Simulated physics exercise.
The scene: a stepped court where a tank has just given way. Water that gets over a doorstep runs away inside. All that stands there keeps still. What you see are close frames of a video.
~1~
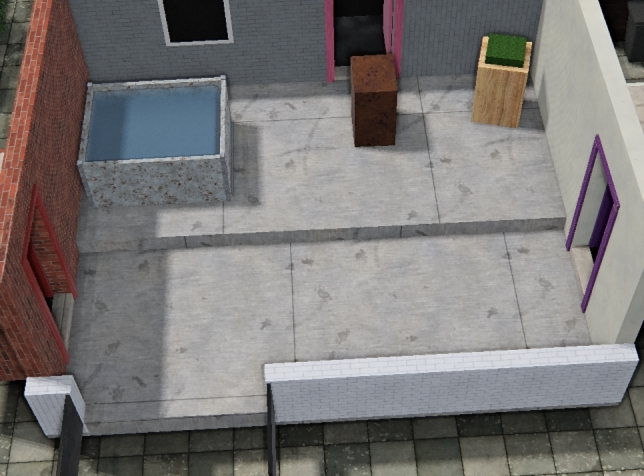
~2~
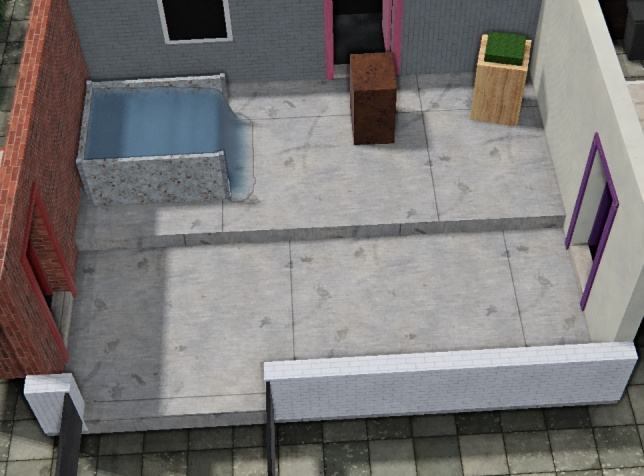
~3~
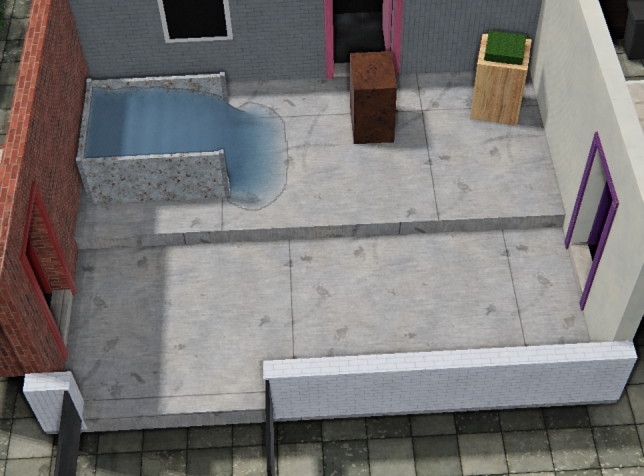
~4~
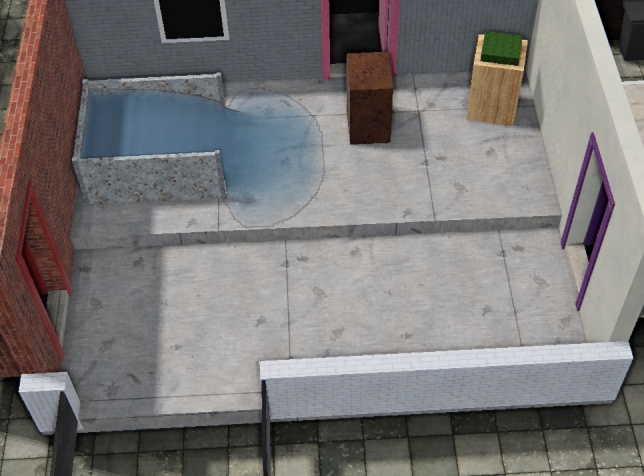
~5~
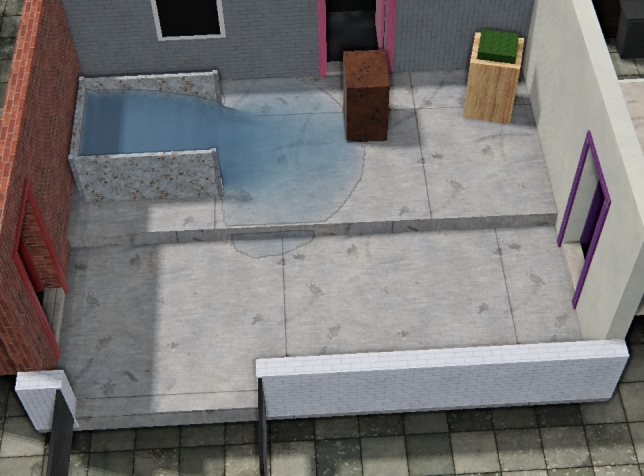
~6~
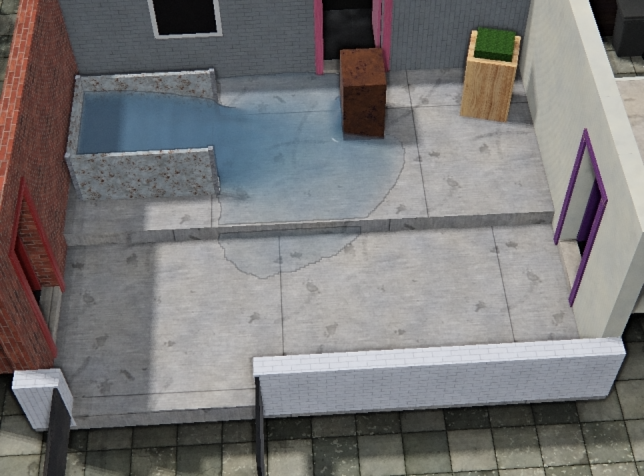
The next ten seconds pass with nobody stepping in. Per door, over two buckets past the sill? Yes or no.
Pink door yes, purple door yes, red door no.
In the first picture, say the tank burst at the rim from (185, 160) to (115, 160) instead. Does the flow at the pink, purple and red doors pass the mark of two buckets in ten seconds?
Going door by door, the pink door remains below, the purple door remains below and the red door remains below.
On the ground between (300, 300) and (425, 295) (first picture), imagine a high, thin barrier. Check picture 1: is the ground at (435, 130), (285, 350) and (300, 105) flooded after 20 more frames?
Taking the points in order - wetted, unwetted, wetted.
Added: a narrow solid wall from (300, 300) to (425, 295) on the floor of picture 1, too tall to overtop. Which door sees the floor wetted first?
Looking at it, it's the door marked pink here.
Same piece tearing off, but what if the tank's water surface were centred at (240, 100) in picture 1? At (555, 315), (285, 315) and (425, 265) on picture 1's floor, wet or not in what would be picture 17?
One after the other: Awash, no water, under water.
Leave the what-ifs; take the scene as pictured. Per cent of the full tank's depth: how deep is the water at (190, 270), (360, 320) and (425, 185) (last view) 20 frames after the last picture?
About 0 per cent, then 2 per cent, then 4 per cent.
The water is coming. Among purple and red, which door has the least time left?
Answer: The purple one.
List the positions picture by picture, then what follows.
The first frame shows still water in the tank at (155, 124).
In the second frame, water pours out at (224, 142) and has run to (233, 117).
In the third frame, water pours out at (224, 144) and has run to (265, 111).
In the fourth frame, the front is at (301, 110), out from the gap at (221, 146).
In the fifth frame, water pours out at (217, 145) and has run to (358, 162).
In the sixth frame, water pours out at (214, 143) and has run to (400, 152).
A moment on, water covers 45 % of the floor; the pink door under two buckets in, the purple door not reached, the red door not reached.
Next, water covers 60 % of the floor; the pink door far over two buckets in, the purple door under two buckets in, the red door not reached.
Then, water covers 60 % of the floor; the pink door far over two buckets in, the purple door over two buckets in, the red door not reached.
Later, water covers 85 % of the floor; the pink door far over two buckets in, the purple door over two buckets in, the red door not reached.
In the end, water covers 95 % of the floor; the pink door far over two buckets in, the purple door over two buckets in, the red door wet at the sill, nothing in.
